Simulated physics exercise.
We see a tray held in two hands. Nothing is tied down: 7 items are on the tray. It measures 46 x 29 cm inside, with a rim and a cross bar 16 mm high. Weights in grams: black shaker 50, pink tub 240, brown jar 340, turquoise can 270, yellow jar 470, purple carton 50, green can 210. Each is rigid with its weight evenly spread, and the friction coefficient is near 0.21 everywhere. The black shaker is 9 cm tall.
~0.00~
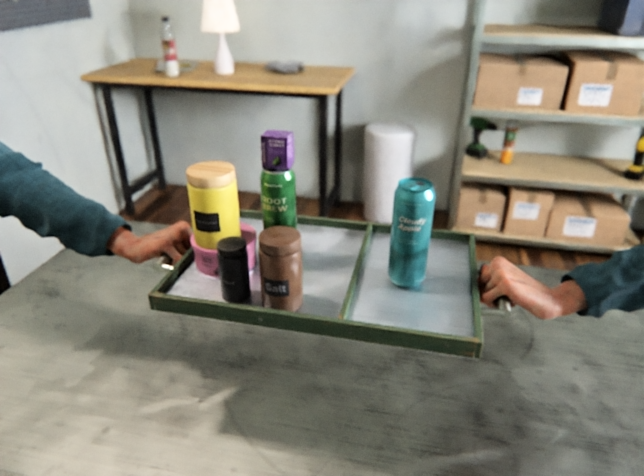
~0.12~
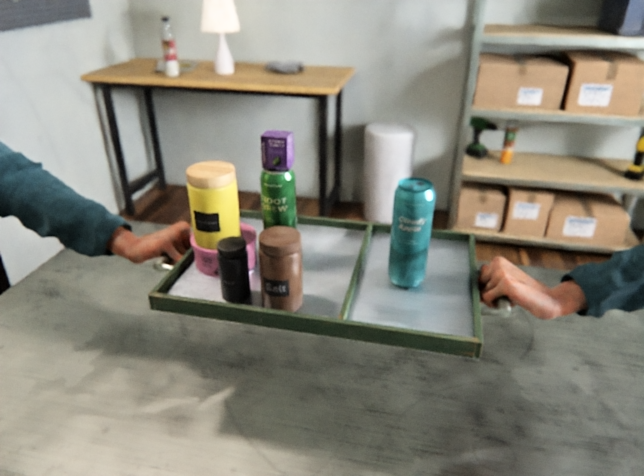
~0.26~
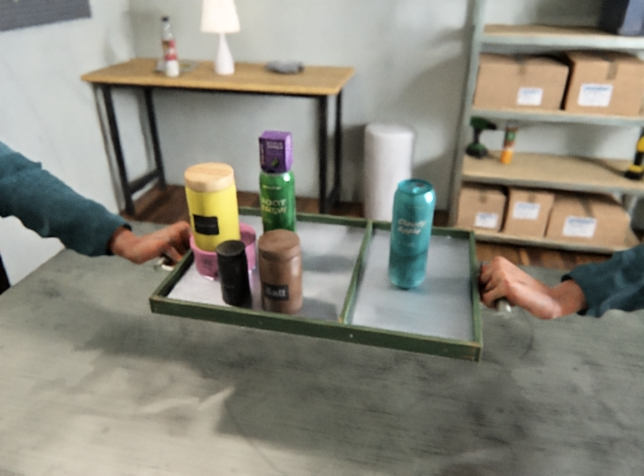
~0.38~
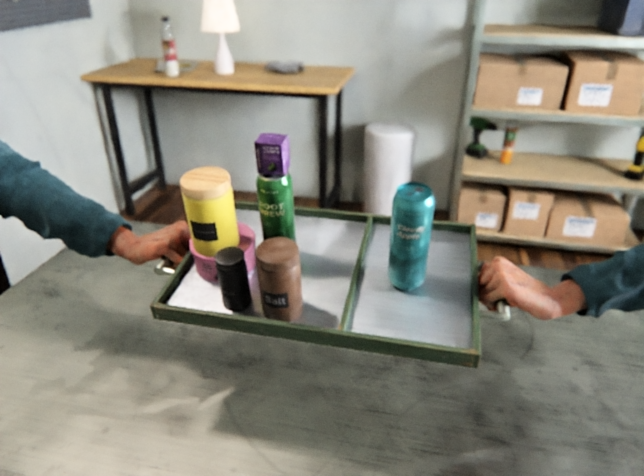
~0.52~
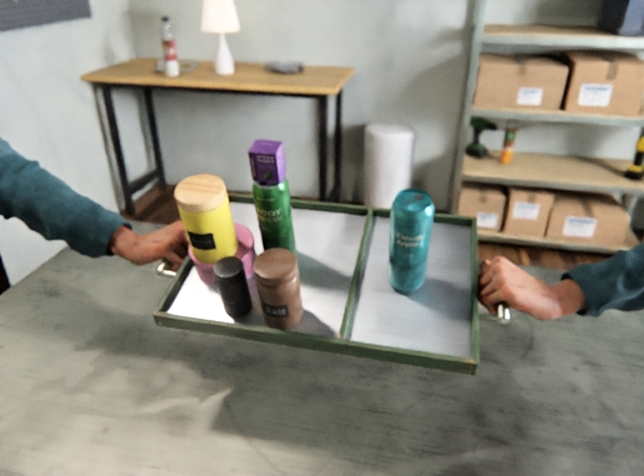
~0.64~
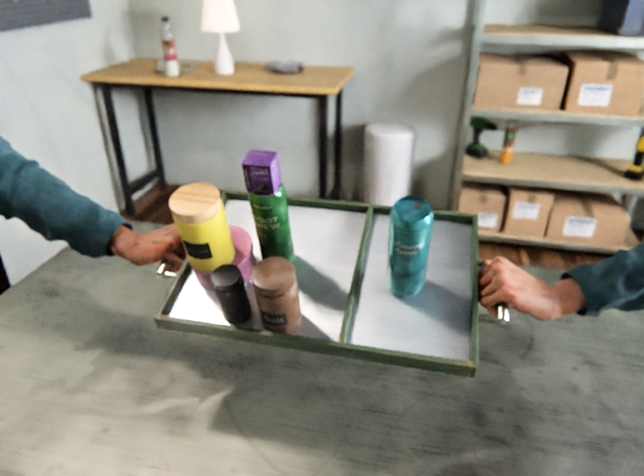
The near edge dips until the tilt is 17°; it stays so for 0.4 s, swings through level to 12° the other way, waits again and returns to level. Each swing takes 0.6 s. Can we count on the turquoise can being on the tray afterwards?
The turquoise can comes off the tray.
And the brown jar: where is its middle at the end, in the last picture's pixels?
At about (289, 261).
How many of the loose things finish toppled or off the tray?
That comes to 3.
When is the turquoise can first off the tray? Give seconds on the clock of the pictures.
Near 1.1 s.
Around 0.94 s, tray at 17°, near edge down; turquoise can shifted 10 cm near (402, 297); purple carton tipped 37° against what carries it; yellow jar tipped 6° against what carries it.
Around 1.24 s, tray at 14°, near edge down; turquoise can, yellow jar and purple carton now off the tray; green can tipped 6° against what carries it; pink tub shifted 7 cm.
Around 1.44 s, tray at 1°, far edge down; green can shifted 9 cm; pink tub shifted 7 cm; black shaker shifted 2 cm.
Around 2.24 s, tray at 11°, far edge down; pink tub shifted 6 cm; green can shifted 2 cm; brown jar shifted 2 cm.
Finally (3.1 s), off the tray, turquoise can, yellow jar and purple carton; not toppled but over 5 cm from the start, pink tub and green can; the other 2 still in place (within 5 cm).
